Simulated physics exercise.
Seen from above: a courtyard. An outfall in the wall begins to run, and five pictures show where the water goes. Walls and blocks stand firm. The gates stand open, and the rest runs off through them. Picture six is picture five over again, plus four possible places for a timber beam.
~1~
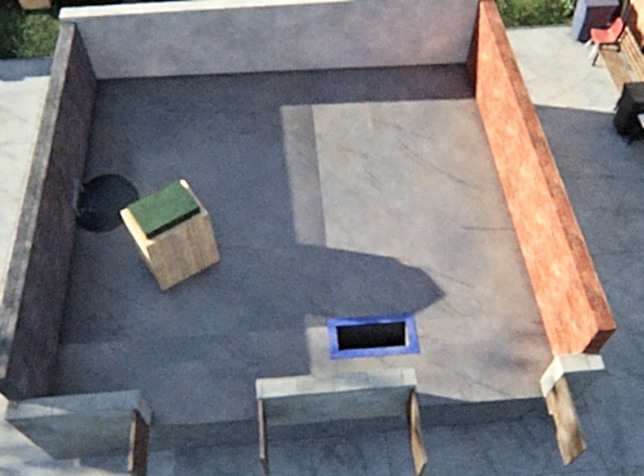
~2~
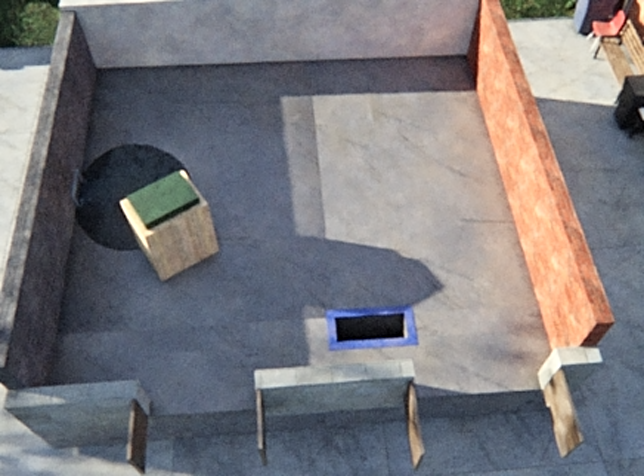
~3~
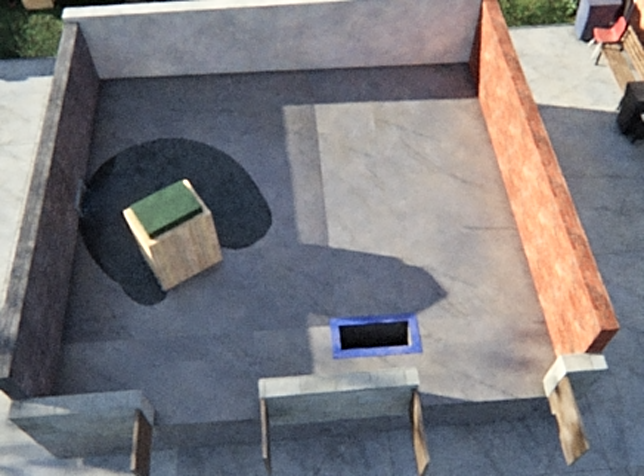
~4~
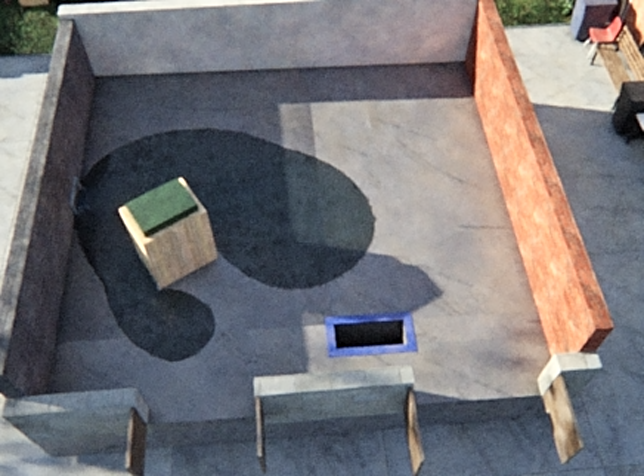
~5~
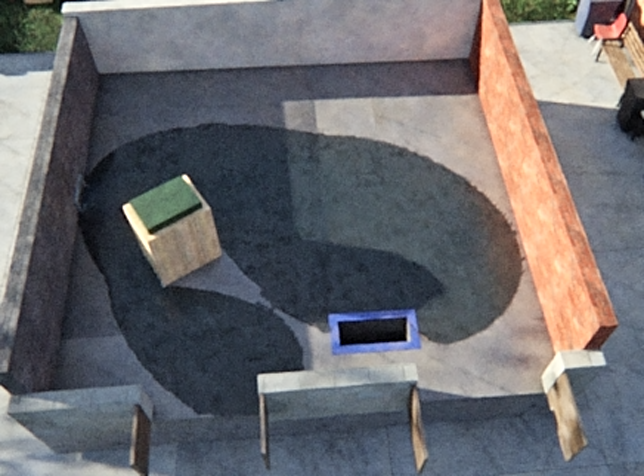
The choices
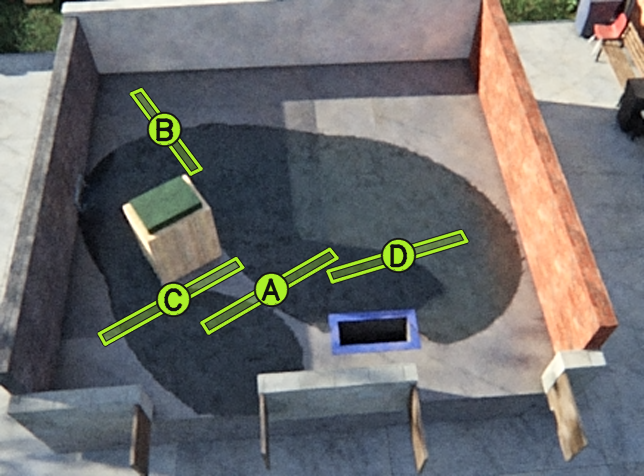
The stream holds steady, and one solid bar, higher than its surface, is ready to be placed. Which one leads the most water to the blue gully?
Place B.
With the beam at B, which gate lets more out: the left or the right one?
The right one.
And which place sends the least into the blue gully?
That is place A.
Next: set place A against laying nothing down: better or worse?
Place A is worse.
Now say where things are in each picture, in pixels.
Outfall at (77, 199); blue gully at (373, 336); open gate at (474, 386); open gate at (207, 406); water covers 2 % of the ground and shows as far out as (129, 187); blue gully still dry.
Water covers 6 % of the ground and shows as far out as (186, 174); blue gully still dry.
Water covers 12 % of the ground and shows as far out as (264, 205); blue gully still dry.
Water covers 24 % of the ground and shows as far out as (366, 218); blue gully still dry.
Water covers 44 % of the ground and shows as far out as (513, 244); blue gully taking water.
On the marked copy, A from (205, 327) to (333, 253); B from (136, 91) to (195, 171); C from (102, 338) to (239, 263); D from (330, 276) to (463, 236).
With A, next to none of the stream runs into the blue gully, about 99 % out by the gates.
With B, about 17 % of the stream runs into the blue gully, about 83 % out by the gates.
With C, about 12 % of the stream runs into the blue gully, about 87 % out by the gates.
With D, about 10 % of the stream runs into the blue gully, about 89 % out by the gates.
